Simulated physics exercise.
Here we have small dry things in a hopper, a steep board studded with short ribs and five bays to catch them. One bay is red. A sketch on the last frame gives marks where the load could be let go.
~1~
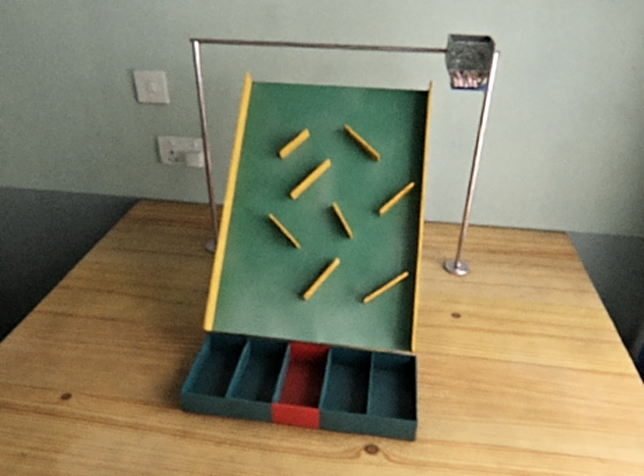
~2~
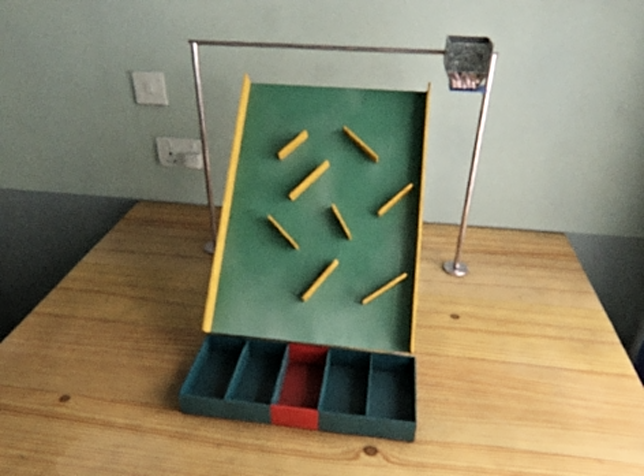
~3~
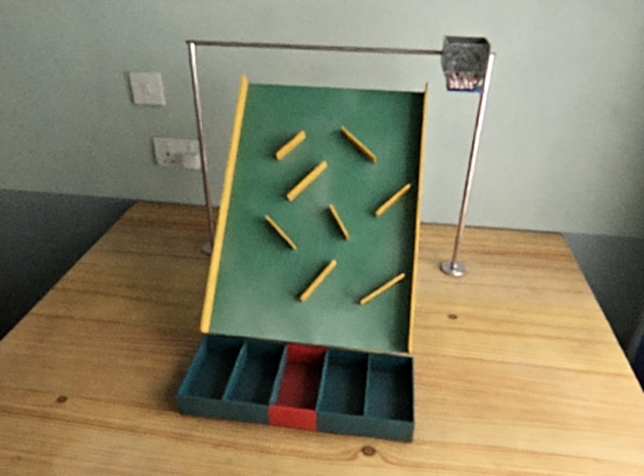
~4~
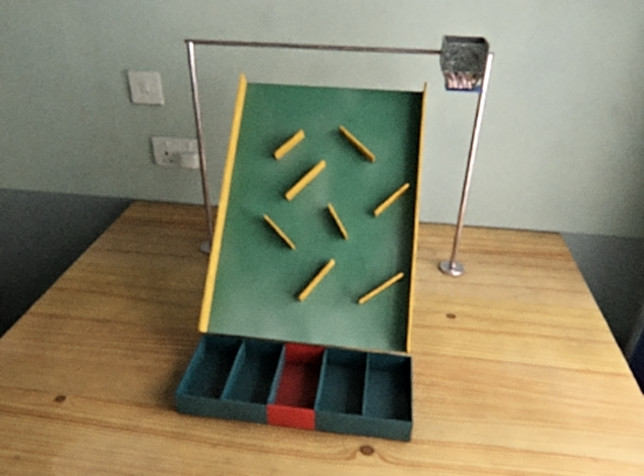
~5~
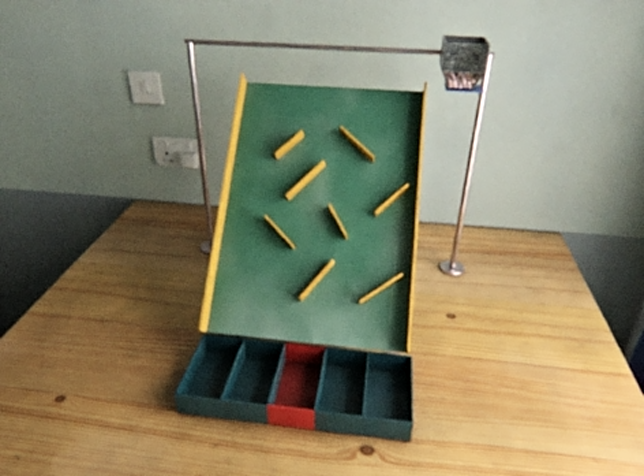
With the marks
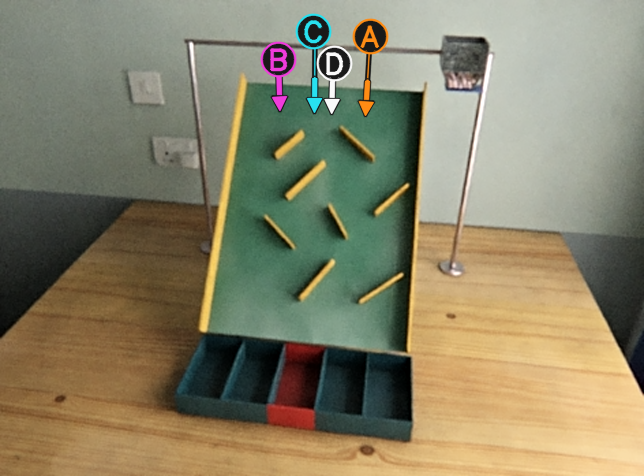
A green sloped board with yellow ribs stands above five bays, and nothing on it moves.
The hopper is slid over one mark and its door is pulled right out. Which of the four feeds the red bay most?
Best: A.
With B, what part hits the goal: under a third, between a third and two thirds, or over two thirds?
Under a third.
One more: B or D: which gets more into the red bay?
That would be D.
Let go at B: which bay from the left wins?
The first.
On the marked copy, mark A meets the board at (365, 110); mark B meets the board at (279, 105); mark C meets the board at (314, 107); mark D meets the board at (331, 108).
For mark A, about a quarter in the red bay, about a third in other bays, about a third outside the box.
For mark B, none in the red bay, about half in other bays, about half outside the box.
For mark C, a small part in the red bay, about half in other bays, about a third outside the box.
For mark D, a small part in the red bay, about a third in other bays, about half outside the box.
